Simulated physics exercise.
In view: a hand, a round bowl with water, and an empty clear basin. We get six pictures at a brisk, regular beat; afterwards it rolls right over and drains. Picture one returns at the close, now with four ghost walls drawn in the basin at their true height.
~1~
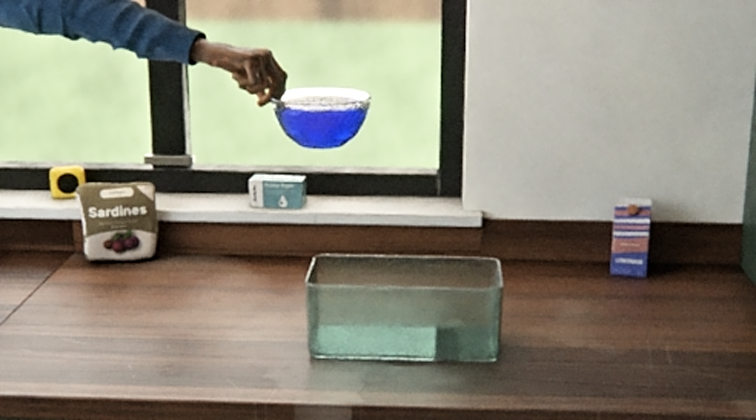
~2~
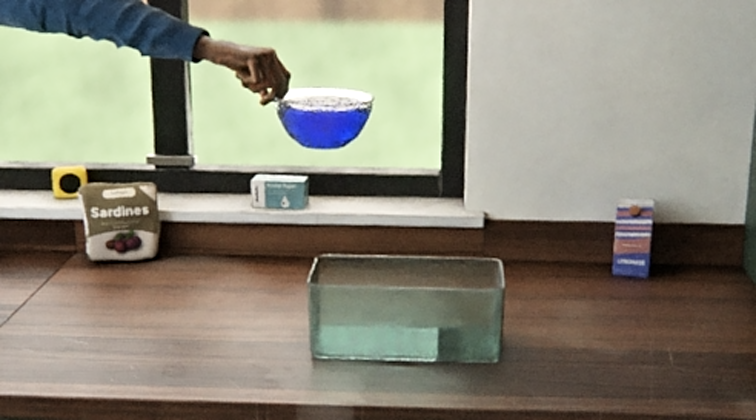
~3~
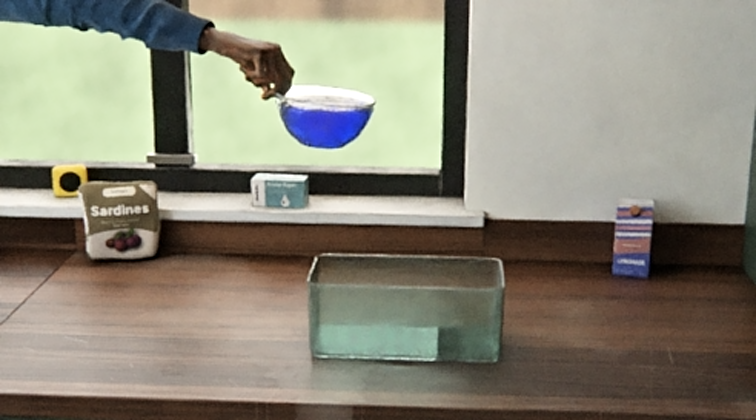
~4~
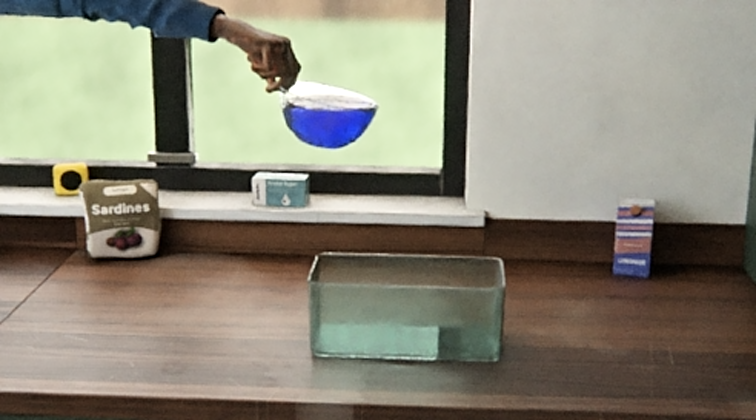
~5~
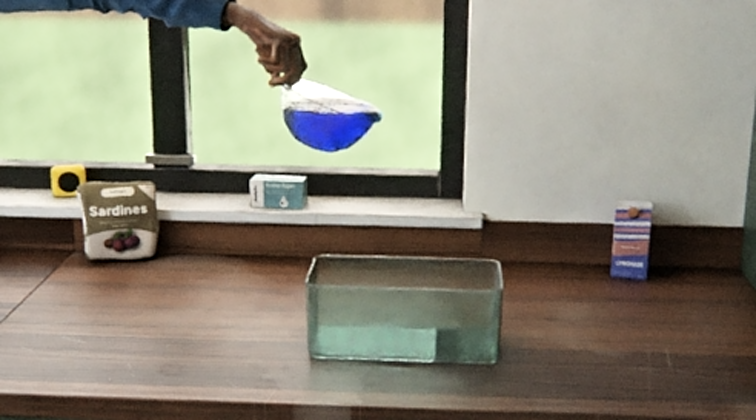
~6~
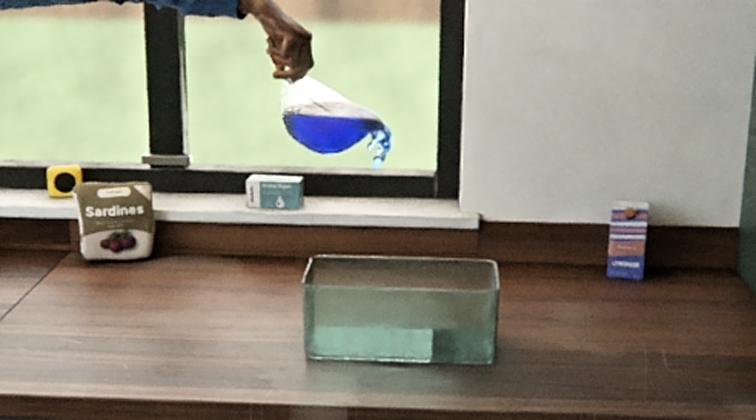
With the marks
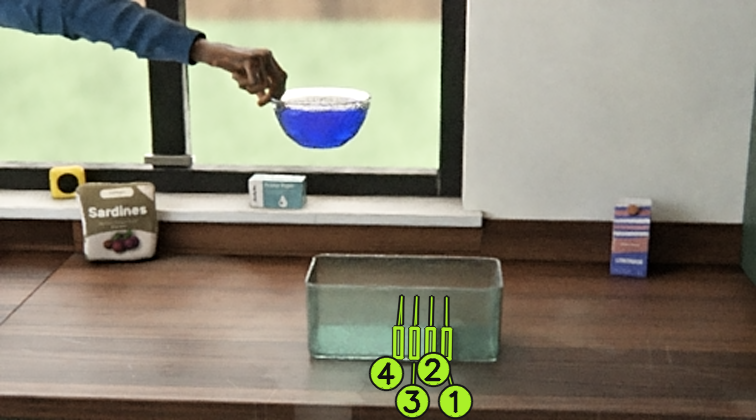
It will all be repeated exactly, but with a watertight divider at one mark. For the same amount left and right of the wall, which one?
2 is best.
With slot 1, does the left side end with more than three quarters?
Yes.
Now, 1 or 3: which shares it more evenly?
Slot 3.
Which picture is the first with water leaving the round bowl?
In picture 5.
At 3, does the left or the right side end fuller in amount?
More ends on the right.
On the marked copy, 1 at (446, 364); 2 at (430, 363); 3 at (414, 363); 4 at (398, 362).
Choosing 1, about 83 % ends left of the wall and 14 % right of it; 3 % is lost outside.
Choosing 2, about 52 % ends left of the wall and 46 % right of it.
Choosing 3, about 28 % ends left of the wall and 71 % right of it.
Choosing 4, about 16 % ends left of the wall and 82 % right of it.
